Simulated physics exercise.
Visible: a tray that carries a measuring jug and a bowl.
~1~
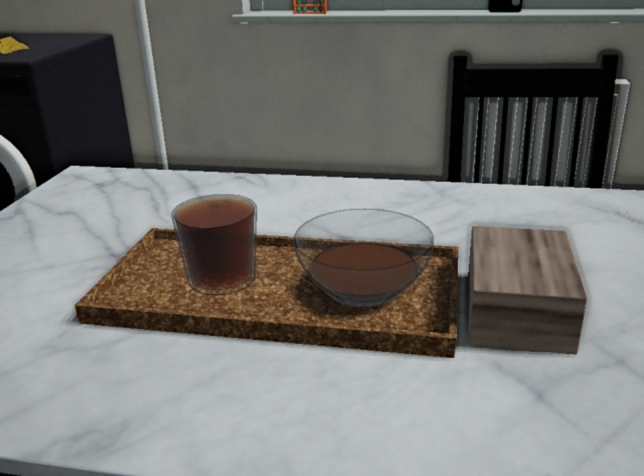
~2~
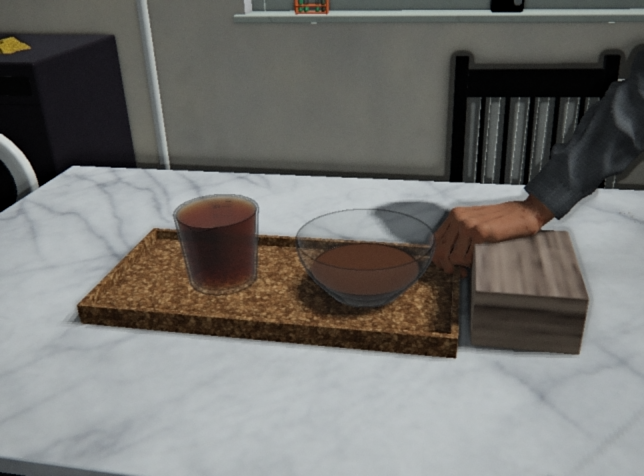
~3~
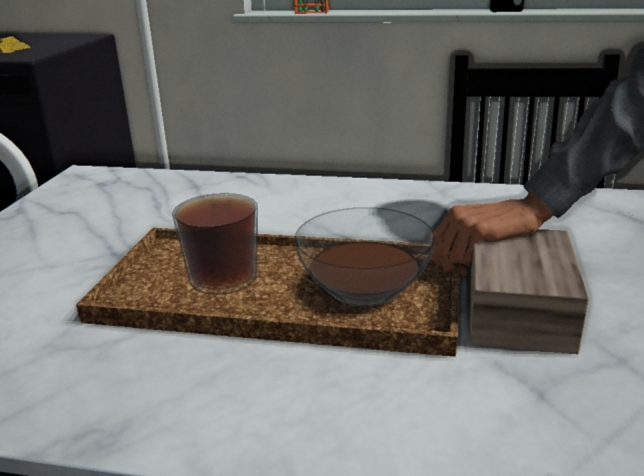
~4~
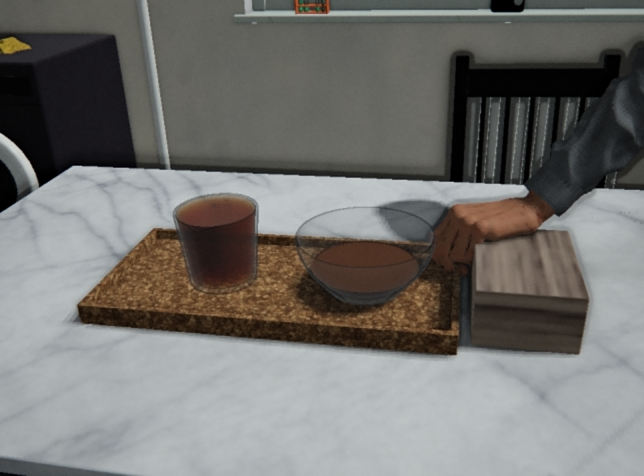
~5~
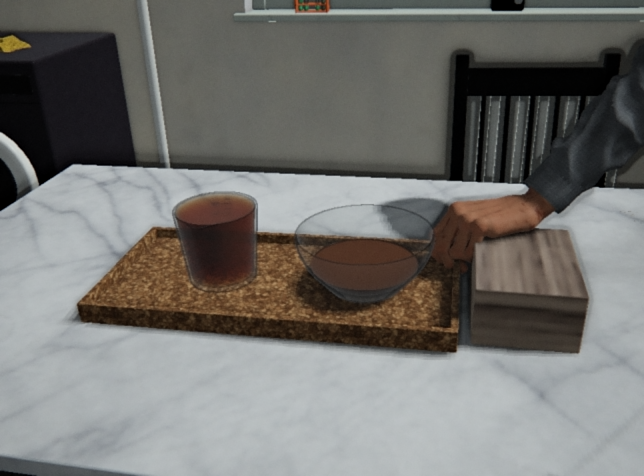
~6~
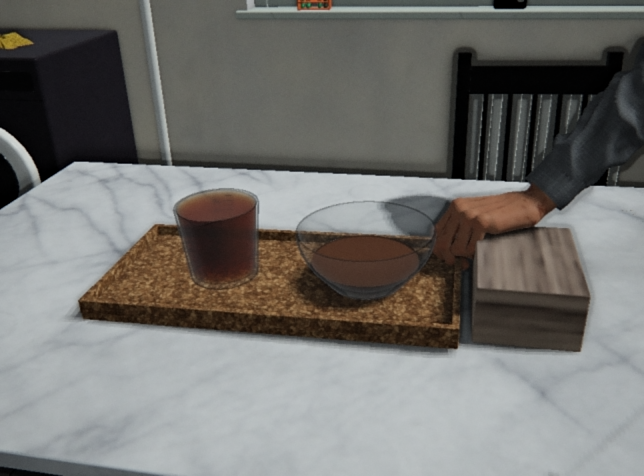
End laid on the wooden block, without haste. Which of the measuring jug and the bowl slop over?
Noted: Measuring jug brims over; bowl retains its contents.
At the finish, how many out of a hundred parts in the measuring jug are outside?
8 %.
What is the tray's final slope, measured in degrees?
The tilt comes out at about 10°.
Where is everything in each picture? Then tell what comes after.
In the first picture, the tray lies flat; measuring jug (218, 243) nearly full; bowl (363, 261) about a third full; wooden block (525, 323).
The second picture shows a hand takes the end of the tray; measuring jug nearly full, surface at (216, 211); bowl about a third full, surface at (365, 268).
In the third picture, the end has come up a little; measuring jug (219, 242) nearly full; bowl (364, 260) about a third full.
The fourth picture shows slope near 0°; measuring jug nearly full, surface at (216, 210); bowl about a third full, surface at (365, 266); wooden block (528, 323).
The fifth picture shows the tray slopes by about 1°; measuring jug (219, 240) nearly full; bowl (365, 256) about a third full.
In the sixth picture, the end is rising; measuring jug nearly full, surface at (217, 205); bowl about a third full, surface at (366, 260); wooden block (529, 321).
Soon after, the tray slopes by about 6°; measuring jug, some has gone over its rim; bowl, nothing has left it.
Later, the tray slopes by about 12°; measuring jug, some has gone over its rim; bowl, nothing has left it.
In the end, the tray slopes by about 10°, resting on the wooden block; measuring jug, some has gone over its rim; bowl, nothing has left it.
